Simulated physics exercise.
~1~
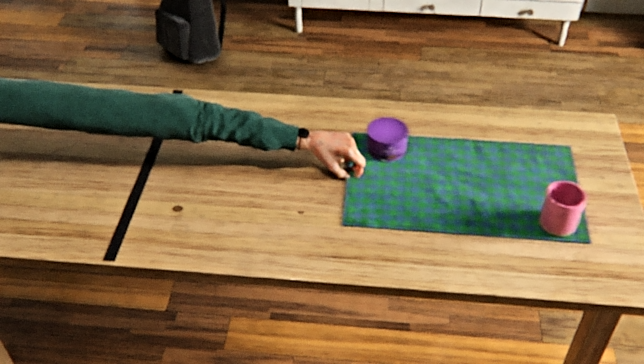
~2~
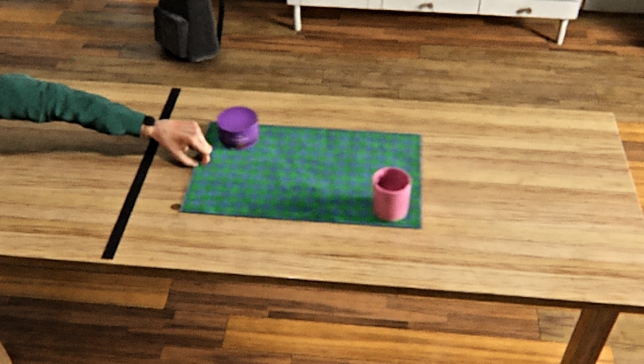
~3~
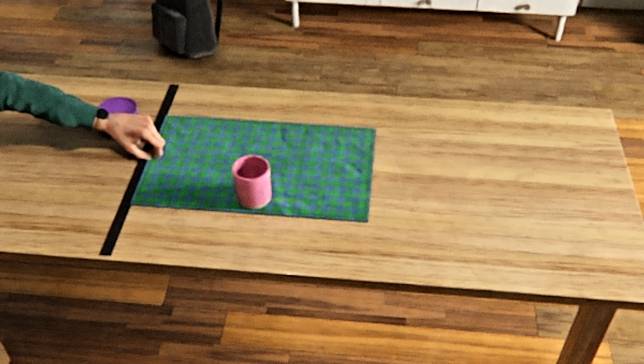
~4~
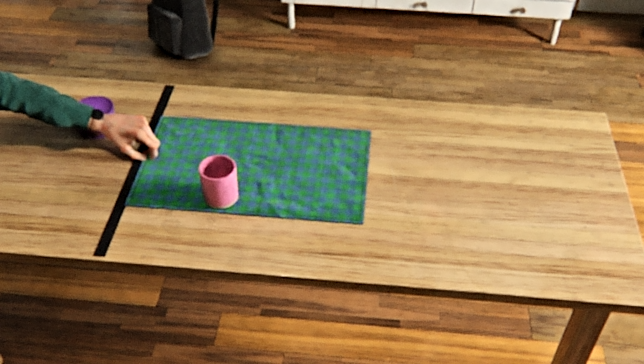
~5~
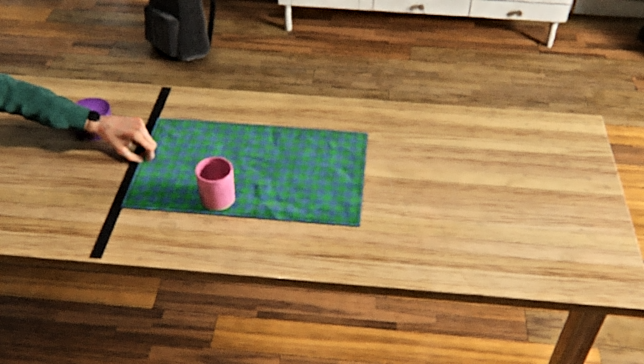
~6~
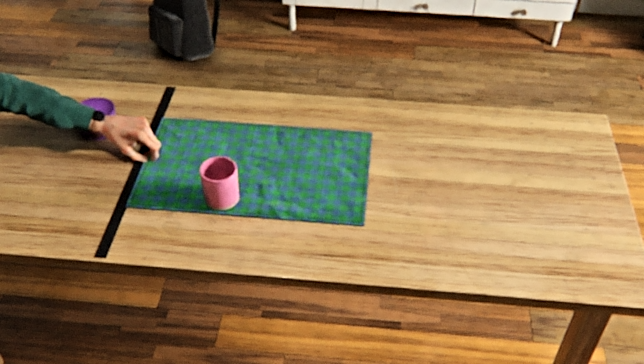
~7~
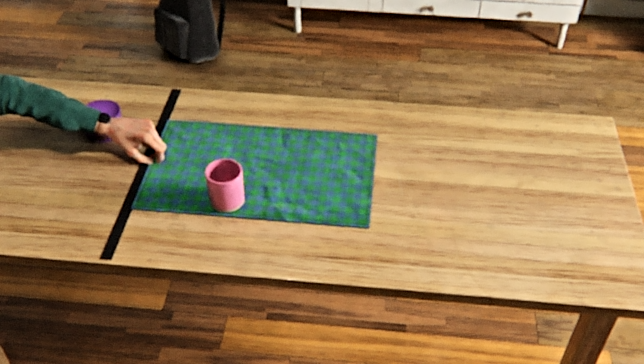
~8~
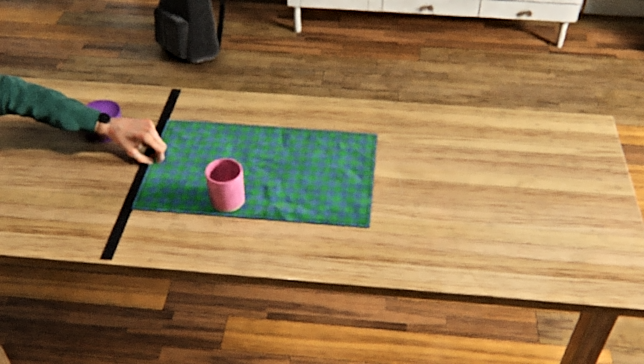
A hand in a dark green sleeve drags a green checked place mat leftward across a long wooden table, seen from above and to the side by a gently swaying camera. A purple tub stands near the mat's far left corner, and a pink mug sits toward its right end. Both travel left with the cloth toward a black strip of tape. The mat stops with its edge at the tape, and the tub slides off the front, past the line, coming to rest partly hidden behind the hand. The mug slides left along the cloth but stays upright on it, and everything settles.
